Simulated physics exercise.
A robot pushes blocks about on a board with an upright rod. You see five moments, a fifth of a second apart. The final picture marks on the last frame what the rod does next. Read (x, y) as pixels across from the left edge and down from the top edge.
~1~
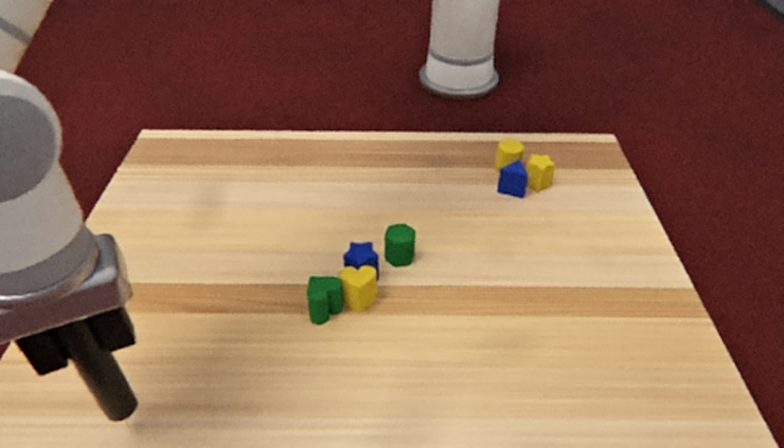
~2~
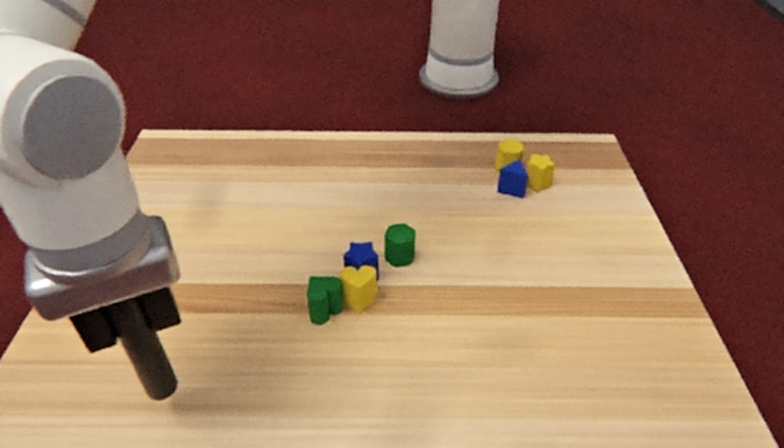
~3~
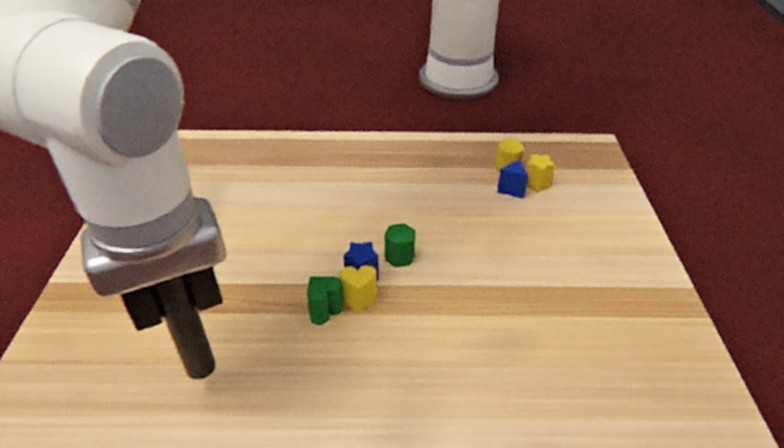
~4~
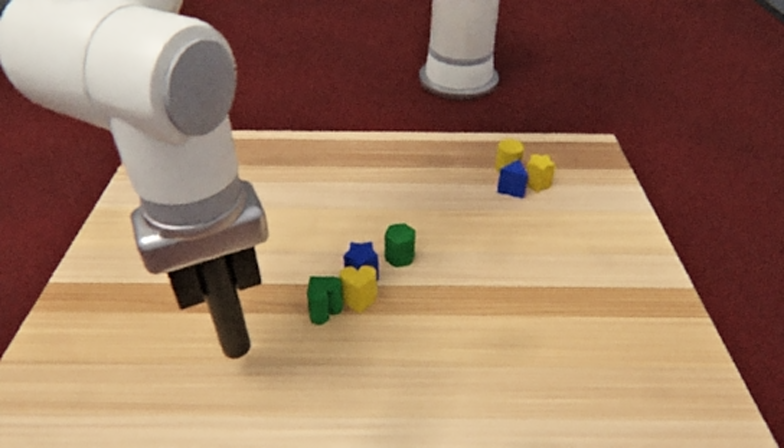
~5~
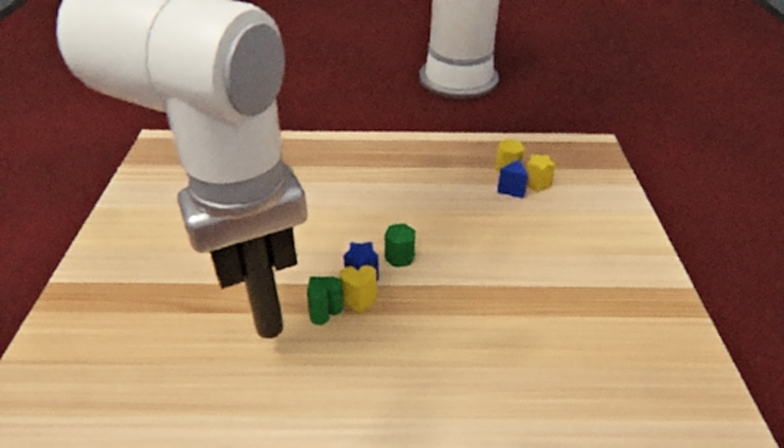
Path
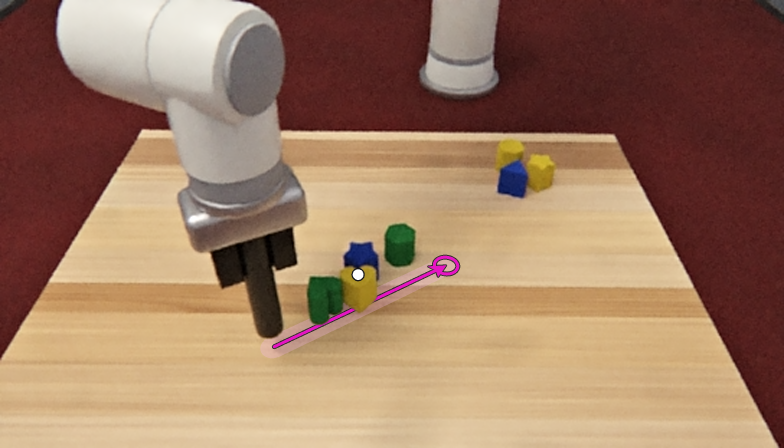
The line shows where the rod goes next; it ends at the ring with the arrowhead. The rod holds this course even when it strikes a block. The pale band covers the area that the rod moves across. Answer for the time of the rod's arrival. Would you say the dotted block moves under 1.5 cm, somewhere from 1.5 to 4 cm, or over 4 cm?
The best fit is over 4 cm.
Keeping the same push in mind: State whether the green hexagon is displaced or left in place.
Moved.
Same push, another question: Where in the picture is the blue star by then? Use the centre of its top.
I'd place it at (375, 241), taking the centre of its top.
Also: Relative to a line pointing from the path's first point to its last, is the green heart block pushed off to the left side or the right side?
Out to the left.
Path on the board, straight from (274, 347) to (446, 265); the dot is on the yellow heart block.
One third of the way, rod at (336, 298); green heart block at (336, 269), turned 55° anticlockwise; yellow heart block at (364, 269), turned 35° clockwise; blue star at (365, 249), turned 20° anticlockwise.
Two thirds of the way, rod at (395, 272); green heart block at (347, 263), turned 110° anticlockwise; yellow heart block at (407, 249), turned 20° anticlockwise; blue star at (375, 241), turned 80° anticlockwise; green hexagon at (402, 230).
At the end, rod at (448, 247); green heart block at (347, 263), turned 110° anticlockwise; yellow heart block at (440, 223), turned 80° anticlockwise; blue star at (375, 241), turned 80° anticlockwise; green hexagon at (405, 226), turned 25° anticlockwise.
